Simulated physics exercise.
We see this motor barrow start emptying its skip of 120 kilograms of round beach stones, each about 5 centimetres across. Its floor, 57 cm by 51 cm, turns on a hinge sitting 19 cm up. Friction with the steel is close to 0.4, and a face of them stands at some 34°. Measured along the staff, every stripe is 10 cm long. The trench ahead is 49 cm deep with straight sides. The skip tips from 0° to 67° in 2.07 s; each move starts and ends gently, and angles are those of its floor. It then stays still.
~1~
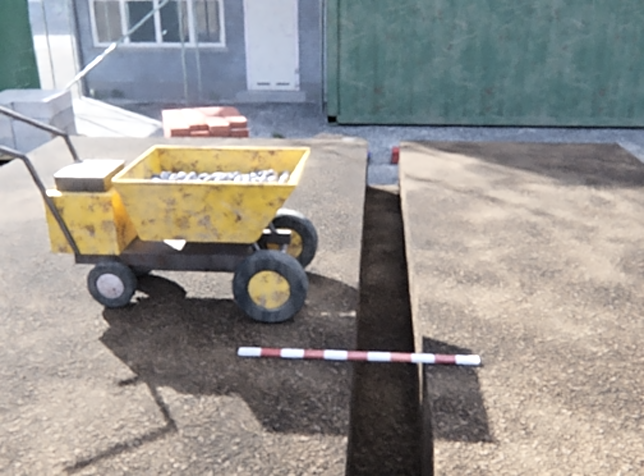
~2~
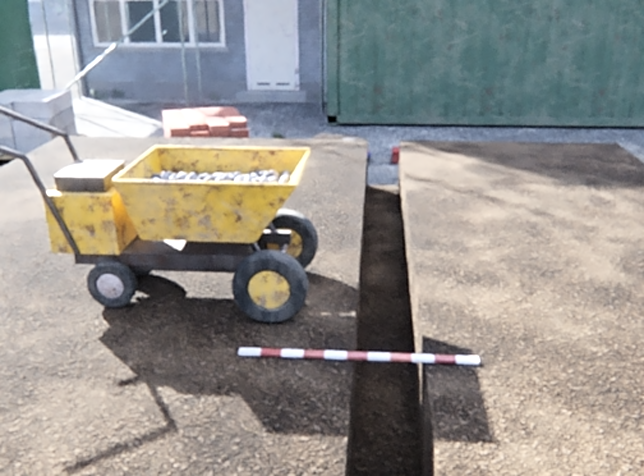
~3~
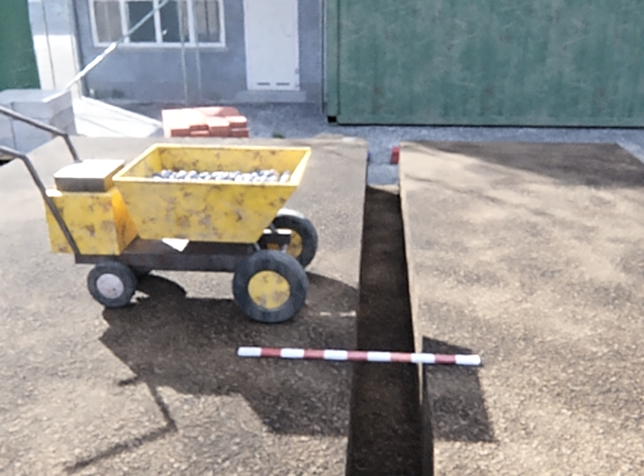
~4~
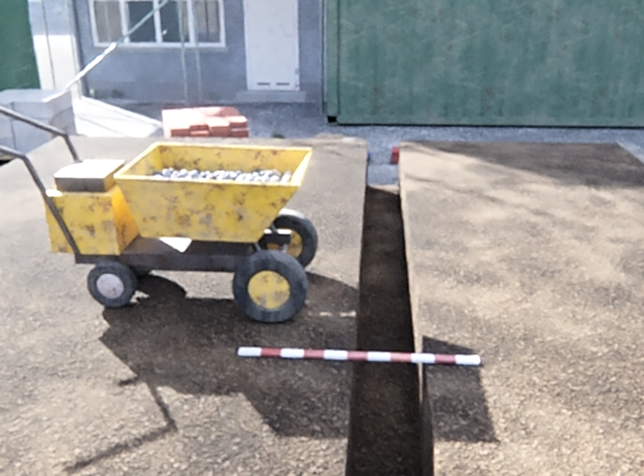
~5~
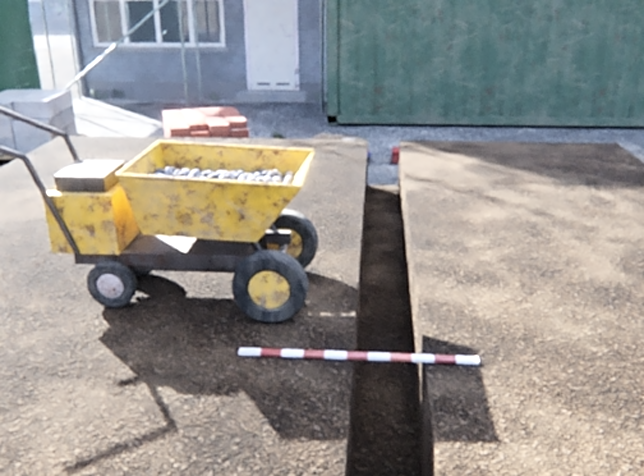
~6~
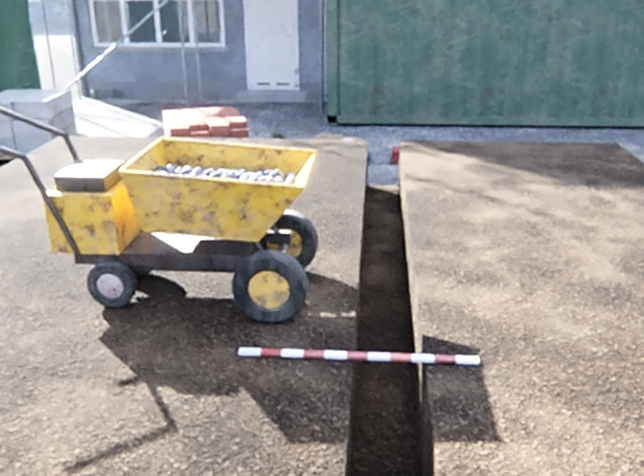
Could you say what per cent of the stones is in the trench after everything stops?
I would put it at 65 per cent.
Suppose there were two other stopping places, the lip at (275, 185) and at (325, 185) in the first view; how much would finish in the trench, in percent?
I'd expect some 90 per cent, then some 35.
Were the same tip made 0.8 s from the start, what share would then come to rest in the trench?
Near 50 per cent.
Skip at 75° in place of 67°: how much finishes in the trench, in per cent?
In that case near 60 per cent.
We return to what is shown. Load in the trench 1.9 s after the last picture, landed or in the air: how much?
Approx. 20 % of the load.
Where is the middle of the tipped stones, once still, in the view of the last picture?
Around (404, 357).
Then, 1.2 s after the last picture the floor is at 56°, 100 % in the skip; the foremost stones are at (378, 239).
Then, 1.9 s after the last picture the floor is at 67°, 53 % in the skip, 22 % in the trench, 25 % past the trench; the foremost stones are at (496, 304).
Then, 2.2 s after the last picture the floor is at 67°, 30 % in the skip, 35 % in the trench, 35 % past the trench; the foremost stones are at (542, 302).
Then, 4.2 s after the last picture the floor is at 67°, 0 % in the skip, 65 % in the trench, 35 % past the trench; the foremost stones are at (559, 307).
